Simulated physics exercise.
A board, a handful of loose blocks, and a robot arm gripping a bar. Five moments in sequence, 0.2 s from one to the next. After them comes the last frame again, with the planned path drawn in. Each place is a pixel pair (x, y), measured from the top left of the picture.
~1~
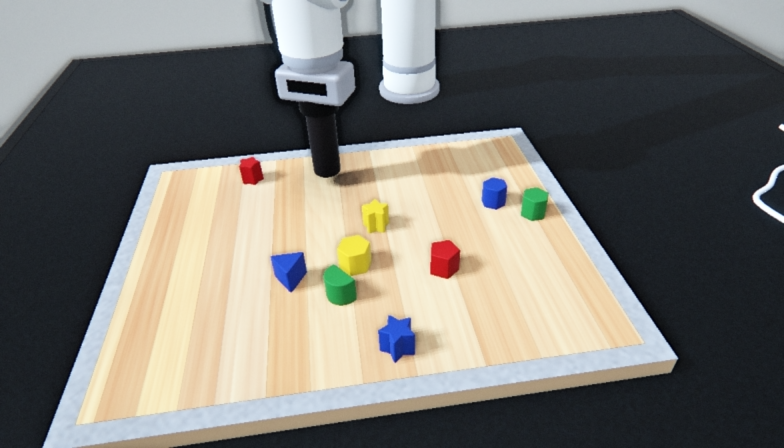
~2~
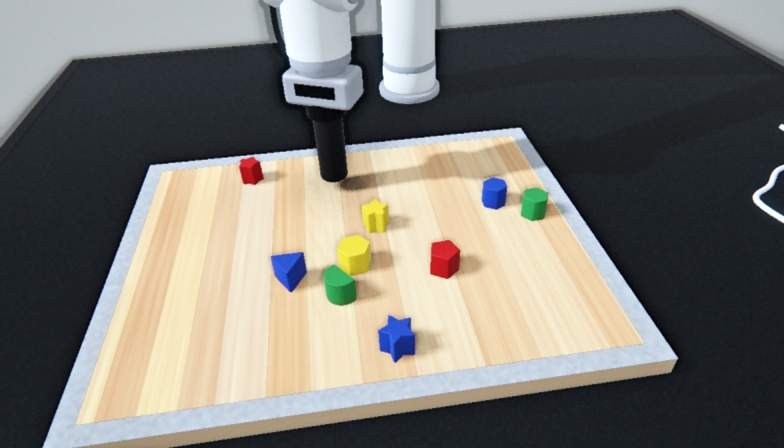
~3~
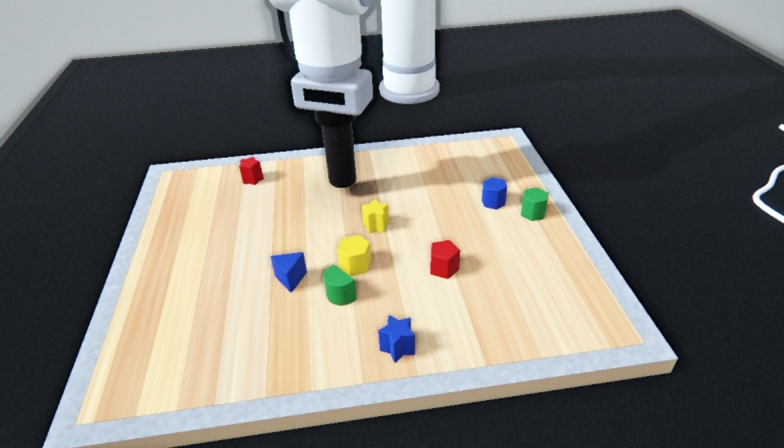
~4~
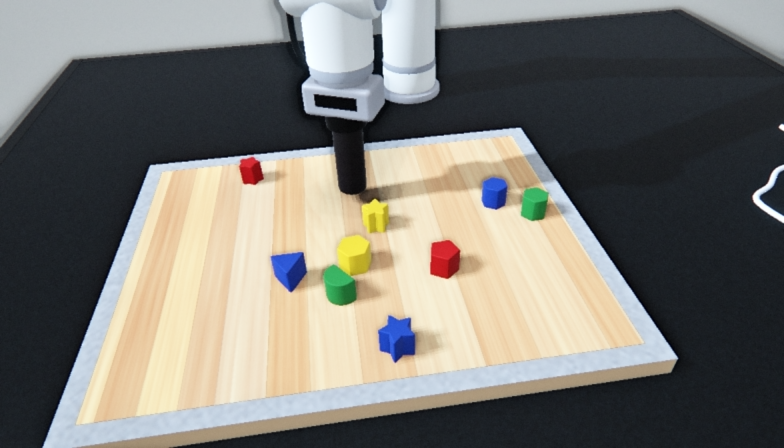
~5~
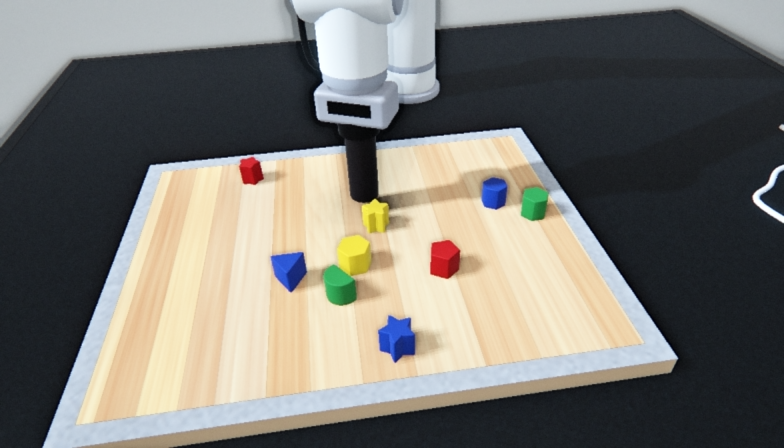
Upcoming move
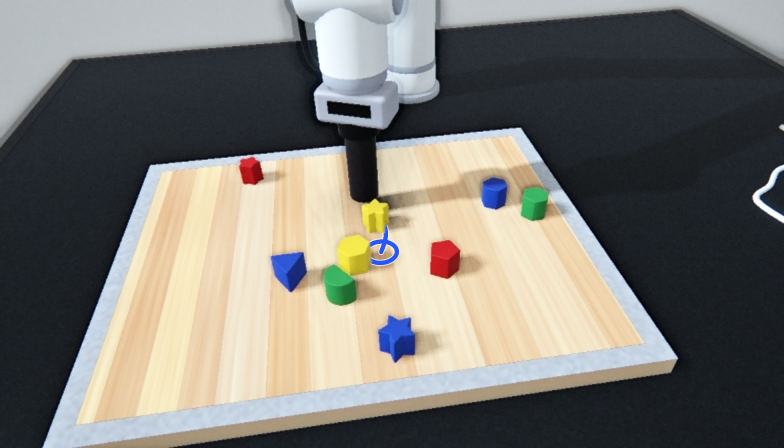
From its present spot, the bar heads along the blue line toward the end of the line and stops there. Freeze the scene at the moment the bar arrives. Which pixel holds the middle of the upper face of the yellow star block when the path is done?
It will likely be found at (380, 251).
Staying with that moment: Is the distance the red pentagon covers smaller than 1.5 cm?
It seems so.
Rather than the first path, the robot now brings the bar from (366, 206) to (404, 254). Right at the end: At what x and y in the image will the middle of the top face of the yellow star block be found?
For the centre of its top, I'd go with (405, 252).
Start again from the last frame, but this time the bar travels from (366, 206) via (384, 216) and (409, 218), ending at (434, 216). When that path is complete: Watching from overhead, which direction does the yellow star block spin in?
Its spin: Clockwise.
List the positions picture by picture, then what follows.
In the first frame, tip of the bar (328, 171), middles of tops, yellow hexagonal block (354, 245), yellow star block (375, 207), red pentagon (444, 249).
In the second frame, bar (334, 176), nothing pushed.
In the third frame, bar (343, 181), nothing pushed.
In the fourth frame, bar (353, 188), nothing pushed.
In the fifth frame, bar (365, 196), yellow hexagonal block (354, 245), yellow star block (375, 207), red pentagon (444, 249).
The line goes from (366, 206) through (380, 218) and (386, 234) to (381, 252).
What follows on the original path. One third of the way, bar (380, 208); yellow star block (378, 215), turned 40° clockwise.
Two thirds of the way, bar (385, 223); yellow star block (382, 232), turned 45° clockwise.
At the end, bar (380, 241); yellow hexagonal block (349, 250), turned 35° clockwise; yellow star block (380, 251), turned 40° clockwise; red pentagon unmoved.
